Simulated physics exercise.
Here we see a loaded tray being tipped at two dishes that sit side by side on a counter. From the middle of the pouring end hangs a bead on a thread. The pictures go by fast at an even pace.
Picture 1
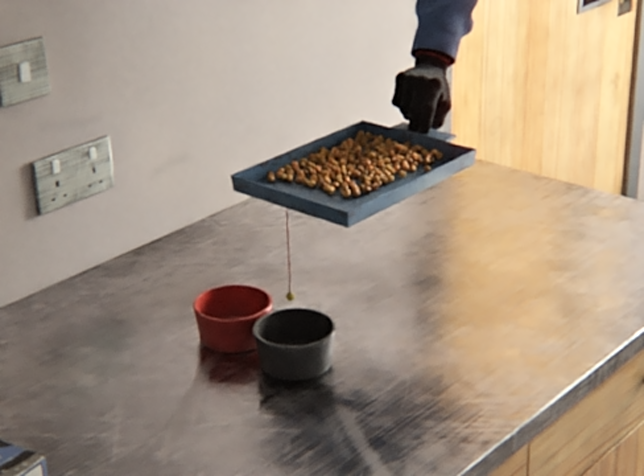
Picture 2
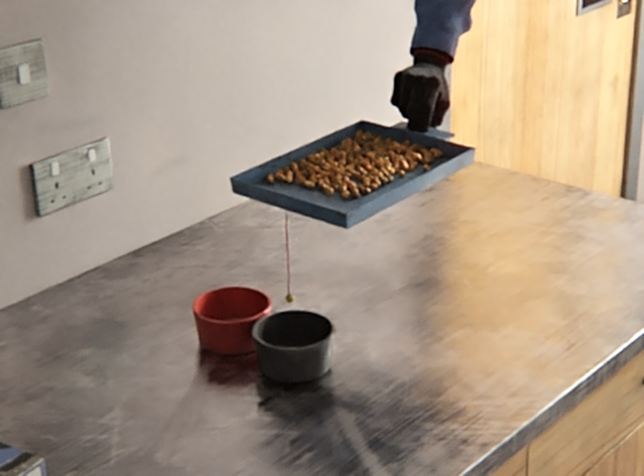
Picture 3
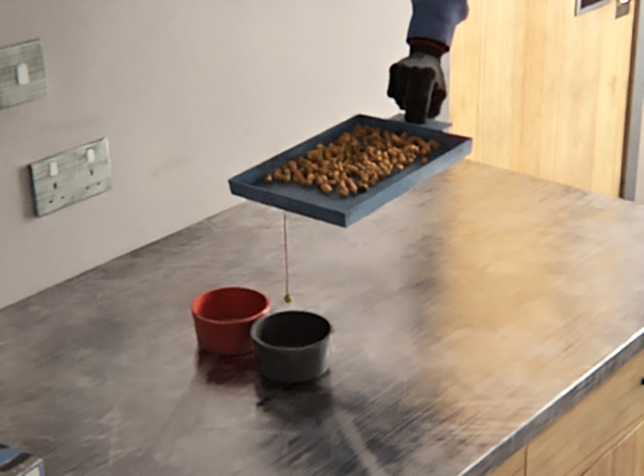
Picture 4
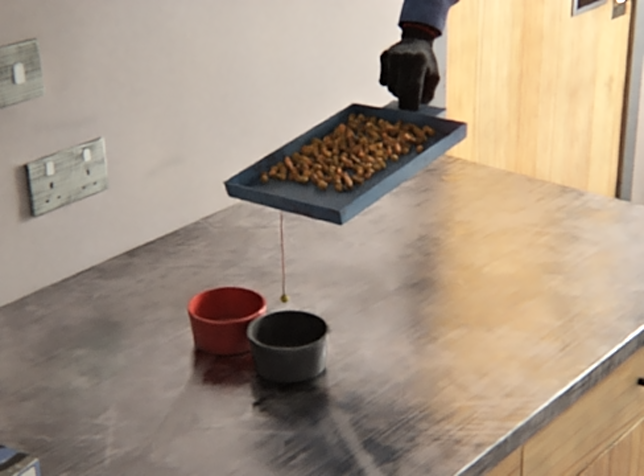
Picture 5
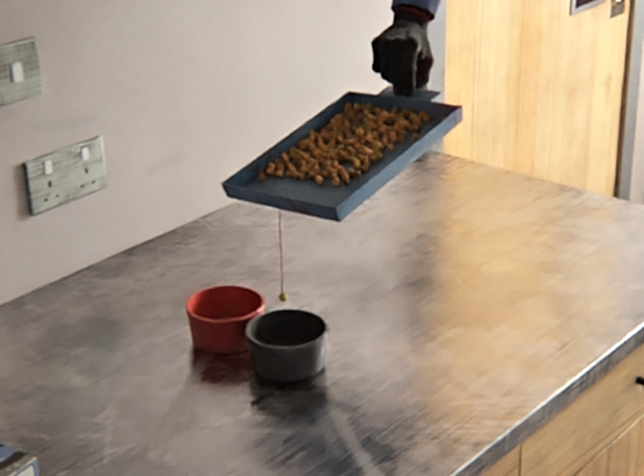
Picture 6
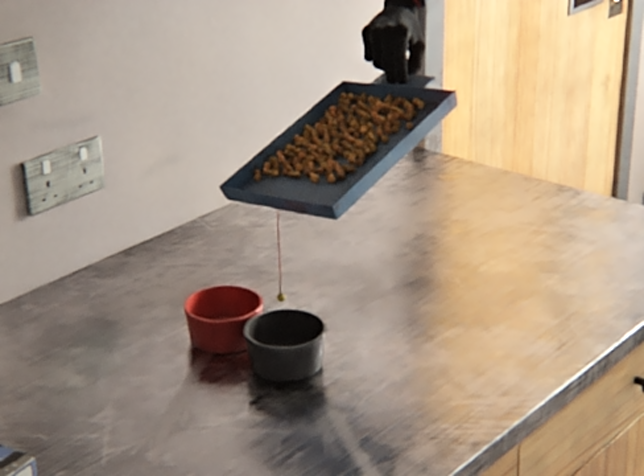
A gloved hand held a blue tray of roasted chickpeas above a red dish and a dark one on a counter, then gradually tilted it, dipping its left corner lowest as a bead dangled beneath.
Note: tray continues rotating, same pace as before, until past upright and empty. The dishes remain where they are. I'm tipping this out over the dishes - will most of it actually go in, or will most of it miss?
Most of it will go in.
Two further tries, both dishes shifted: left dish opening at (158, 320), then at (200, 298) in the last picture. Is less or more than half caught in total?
Try 1: A minority of it. Try 2: A majority of it.
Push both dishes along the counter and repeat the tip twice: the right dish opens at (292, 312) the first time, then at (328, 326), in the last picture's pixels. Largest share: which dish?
The first try: The left-side dish. The second: The left-side dish.
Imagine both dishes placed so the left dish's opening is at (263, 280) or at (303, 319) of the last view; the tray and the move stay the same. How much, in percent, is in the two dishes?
First placement: 10 per cent; second placement: 0 per cent.
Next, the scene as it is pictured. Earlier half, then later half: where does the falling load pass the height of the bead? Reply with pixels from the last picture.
(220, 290), then (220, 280).
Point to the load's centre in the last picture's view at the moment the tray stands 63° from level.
The middle of the pieces lands at roughly (257, 172).
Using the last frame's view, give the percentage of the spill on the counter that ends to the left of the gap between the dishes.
90 per cent or thereabouts.
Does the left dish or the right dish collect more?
Well, that is left of the pair.
Just after the last frame, tray tipped steeply; almost all on the tray; just a few in the left dish; just a few outside both.
A moment on, tray tipped past a quarter turn; the larger part on the tray; about a tenth in the left dish; just a few outside both; just a few in the air.
Further on, tray tipped past a quarter turn; just a few in the right dish; roughly two thirds in the left dish; roughly a quarter outside both.
When it is over, tray tipped past a quarter turn; just a few in the right dish; roughly two thirds in the left dish; roughly a quarter outside both.
